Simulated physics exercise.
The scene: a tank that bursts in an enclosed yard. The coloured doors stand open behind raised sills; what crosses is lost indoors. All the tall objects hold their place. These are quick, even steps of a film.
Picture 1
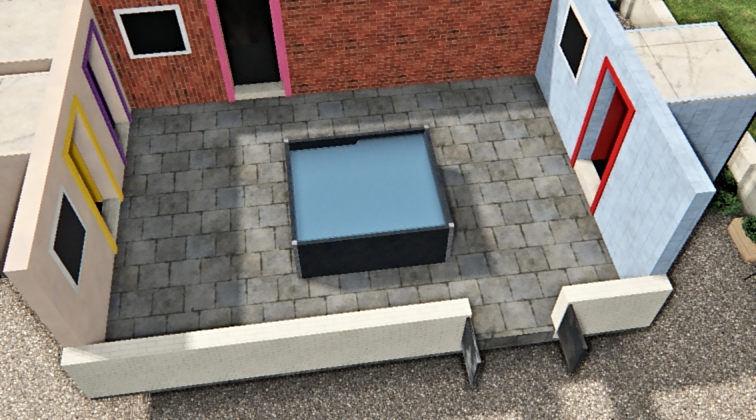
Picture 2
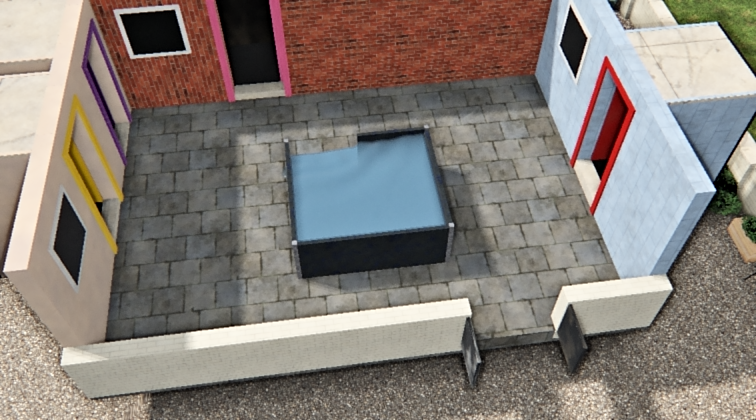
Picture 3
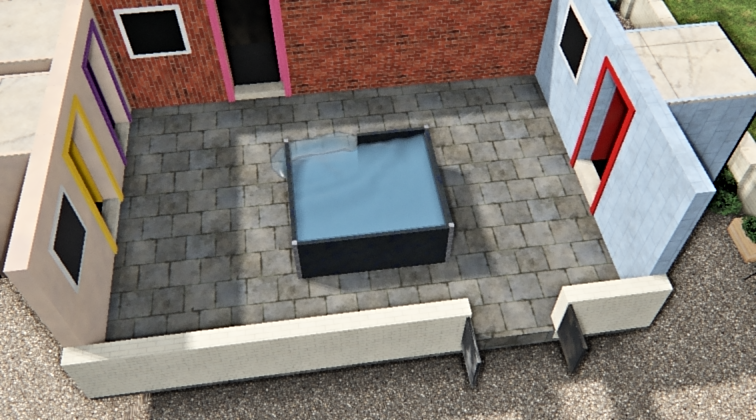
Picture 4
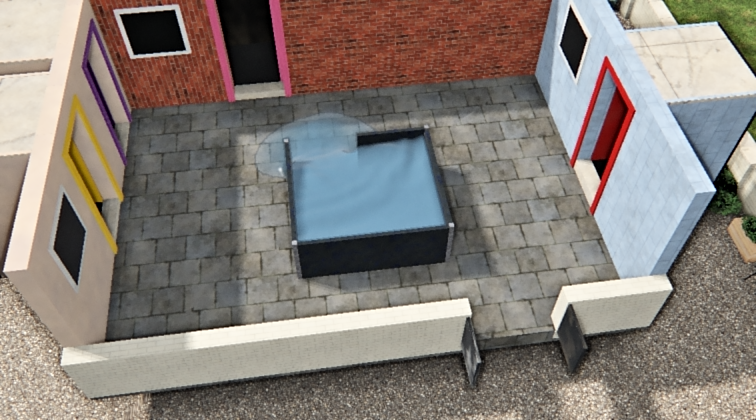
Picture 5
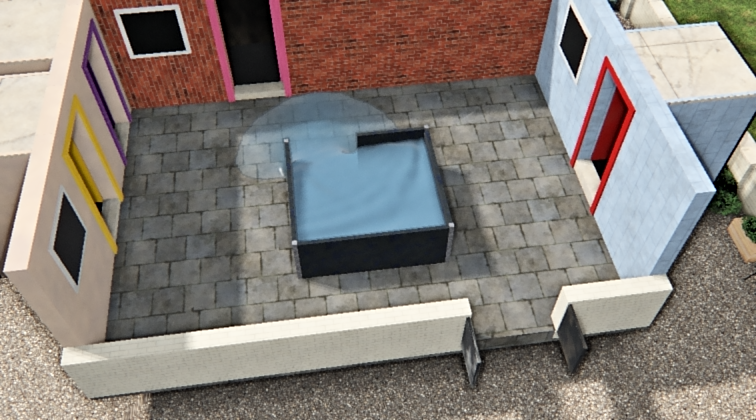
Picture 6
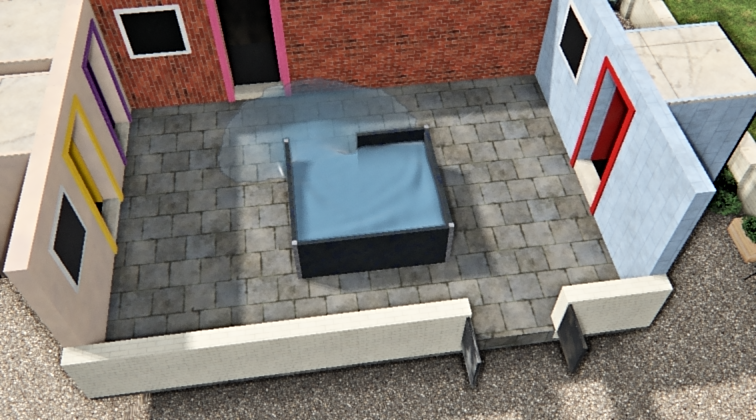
Walled paved yard with coloured doorways, a dark square tank of blue water breaching at its far left corner and water spreading across the paving.
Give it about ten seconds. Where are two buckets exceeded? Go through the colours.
The yellow door stays under that; the pink door takes more than that; the purple door takes more than that; the red door stays under that.
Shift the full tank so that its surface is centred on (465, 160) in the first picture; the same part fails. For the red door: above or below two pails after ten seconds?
Then: Red door keeps below it.
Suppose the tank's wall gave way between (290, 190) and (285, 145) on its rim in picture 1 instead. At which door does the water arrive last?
Last comes the one in red.
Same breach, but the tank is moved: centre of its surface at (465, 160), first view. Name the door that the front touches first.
It is the pink one.
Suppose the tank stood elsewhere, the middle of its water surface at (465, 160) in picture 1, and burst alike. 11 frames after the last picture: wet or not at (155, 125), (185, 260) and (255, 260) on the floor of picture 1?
In that order: Flooded, no water, not flooded.
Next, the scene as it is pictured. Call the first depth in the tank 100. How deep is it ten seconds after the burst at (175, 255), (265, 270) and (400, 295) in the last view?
In turn 4, 10 and 16 in a hundred.
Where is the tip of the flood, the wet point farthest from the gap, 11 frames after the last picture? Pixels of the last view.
I would point to (535, 80).
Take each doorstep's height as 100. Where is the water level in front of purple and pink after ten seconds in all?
Near 170 and 50 in a hundred.
A moment on, water covers 20 % of the floor; the yellow door not reached, the pink door over two buckets in, the purple door not reached, the red door not reached.
Next, water covers 30 % of the floor; the yellow door not reached, the pink door far over two buckets in, the purple door over two buckets in, the red door not reached.
Then, water covers 50 % of the floor; the yellow door wet at the sill, nothing in, the pink door far over two buckets in, the purple door far over two buckets in, the red door wet at the sill, nothing in.
Later, water covers 85 % of the floor; the yellow door wet at the sill, nothing in, the pink door far over two buckets in, the purple door far over two buckets in, the red door wet at the sill, nothing in.
In the end, water covers 95 % of the floor; the yellow door wet at the sill, nothing in, the pink door far over two buckets in, the purple door far over two buckets in, the red door wet at the sill, nothing in.
